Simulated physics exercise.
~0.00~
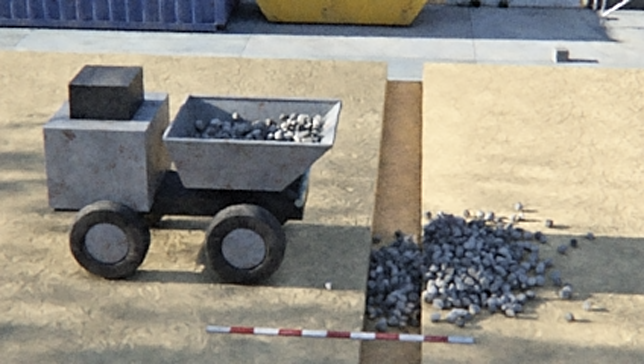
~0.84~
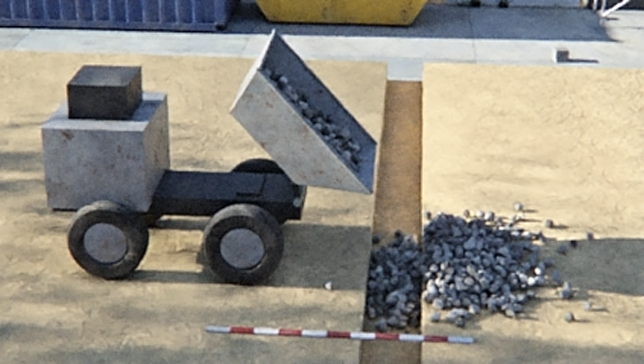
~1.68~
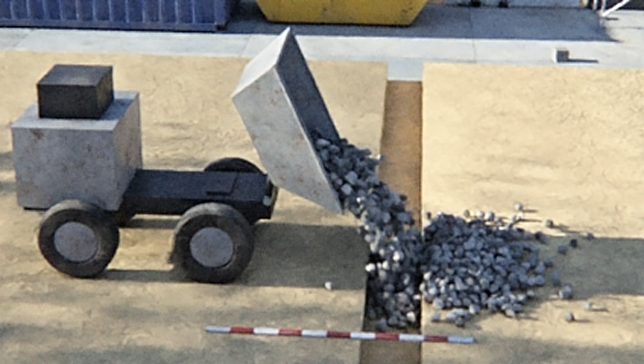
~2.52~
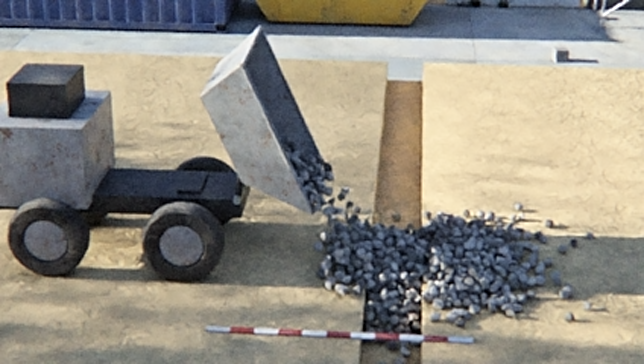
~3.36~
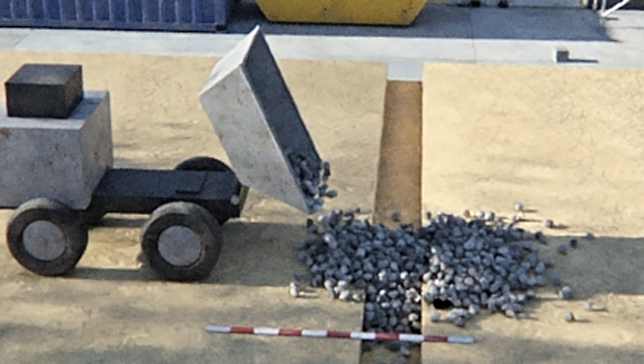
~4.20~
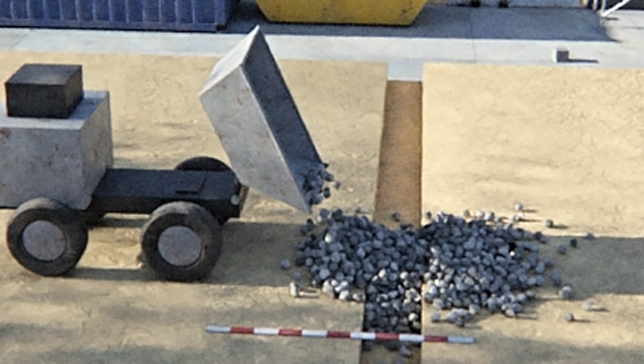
On sandy ground, a dumper tips grey stones over a trench while backing left, burying part of it.
